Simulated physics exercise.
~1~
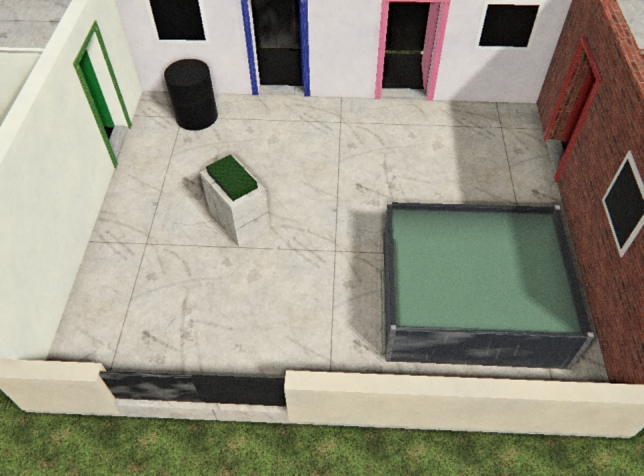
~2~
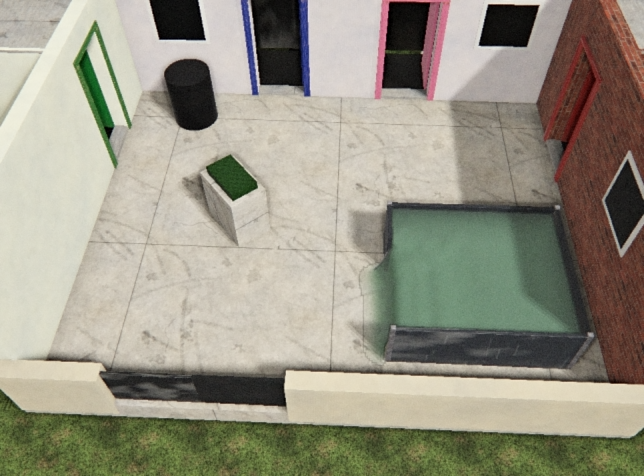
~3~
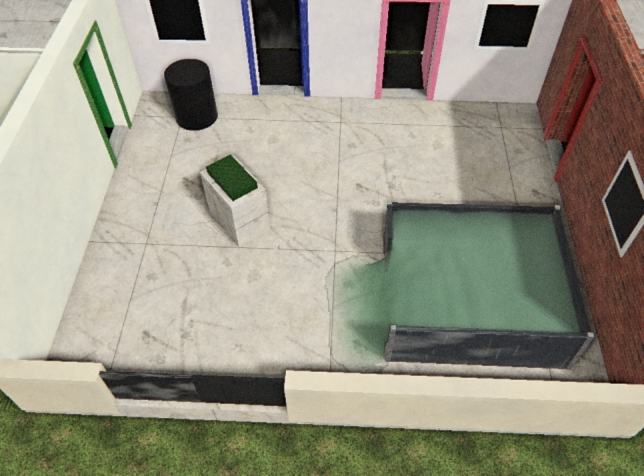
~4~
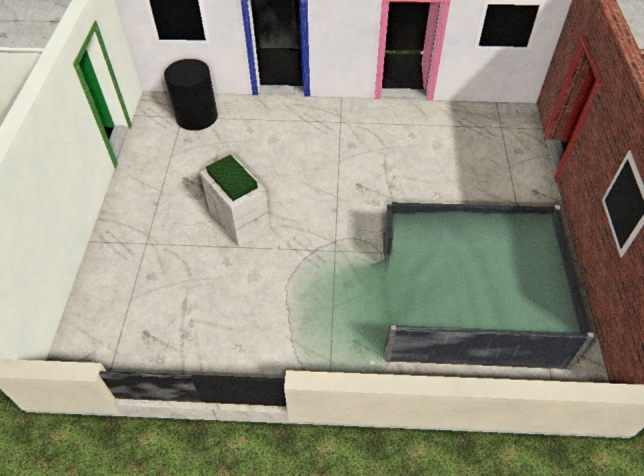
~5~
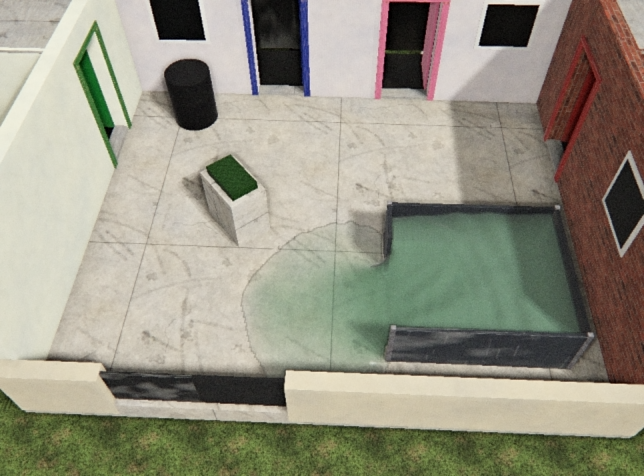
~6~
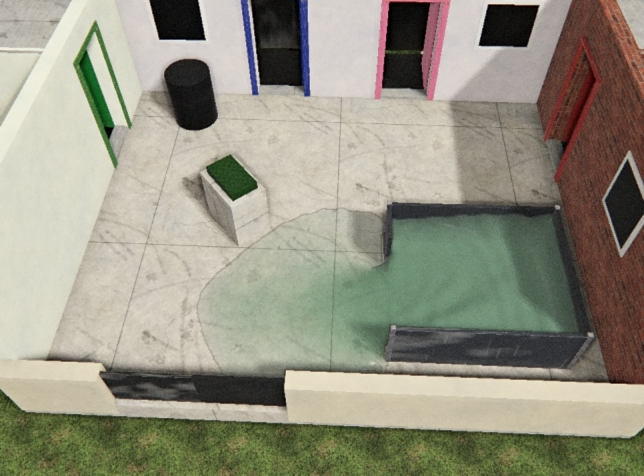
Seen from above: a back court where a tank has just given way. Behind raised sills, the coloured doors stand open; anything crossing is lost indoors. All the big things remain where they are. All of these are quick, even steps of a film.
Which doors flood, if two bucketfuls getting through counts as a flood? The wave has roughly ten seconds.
The red door floods; the blue door floods; the green door floods; the pink door does not flood.
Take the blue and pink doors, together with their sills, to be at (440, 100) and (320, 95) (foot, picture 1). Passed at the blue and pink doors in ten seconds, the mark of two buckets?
The blue door falls short, while the pink door exceeds it.
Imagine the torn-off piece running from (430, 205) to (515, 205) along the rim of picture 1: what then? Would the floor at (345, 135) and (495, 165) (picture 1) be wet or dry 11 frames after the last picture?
Taking the two points in order, the first is waterlogged and the second is waterlogged.
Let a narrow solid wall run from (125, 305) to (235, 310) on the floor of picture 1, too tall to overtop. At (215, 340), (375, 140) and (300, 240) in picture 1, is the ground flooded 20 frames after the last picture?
Taking the three spots in turn, they are inundated, unwetted and inundated.
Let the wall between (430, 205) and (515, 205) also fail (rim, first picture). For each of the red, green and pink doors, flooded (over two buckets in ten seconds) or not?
Here's how it goes: The red door surpasses the limit, the green door fails to reach the limit, and the pink door surpasses the limit.
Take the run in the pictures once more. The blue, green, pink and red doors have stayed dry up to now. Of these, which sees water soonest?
I'd say it's the green door.
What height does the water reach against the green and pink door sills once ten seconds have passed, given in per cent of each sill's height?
Roughly 90 per cent, then 120 per cent.
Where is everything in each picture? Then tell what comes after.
In the first picture, still water in the tank at (480, 267).
In the second picture, the front is at (373, 268), out from the gap at (391, 301).
In the third picture, water pours out at (390, 303) and has run to (342, 267).
In the fourth picture, the front is at (293, 285), out from the gap at (390, 305).
In the fifth picture, the front is at (253, 287), out from the gap at (390, 305).
In the sixth picture, the front is at (208, 292), out from the gap at (390, 306).
A moment on, water covers 30 % of the floor; the red door not reached, the blue door not reached, the green door not reached, the pink door not reached.
Next, water covers 40 % of the floor; the red door not reached, the blue door not reached, the green door not reached, the pink door not reached.
Then, water covers 55 % of the floor; the red door not reached, the blue door not reached, the green door wet at the sill, nothing in, the pink door not reached.
Later, water covers 70 % of the floor; the red door not reached, the blue door over two buckets in, the green door under two buckets in, the pink door wet at the sill, nothing in.
In the end, water covers 100 % of the floor; the red door over two buckets in, the blue door over two buckets in, the green door over two buckets in, the pink door under two buckets in.
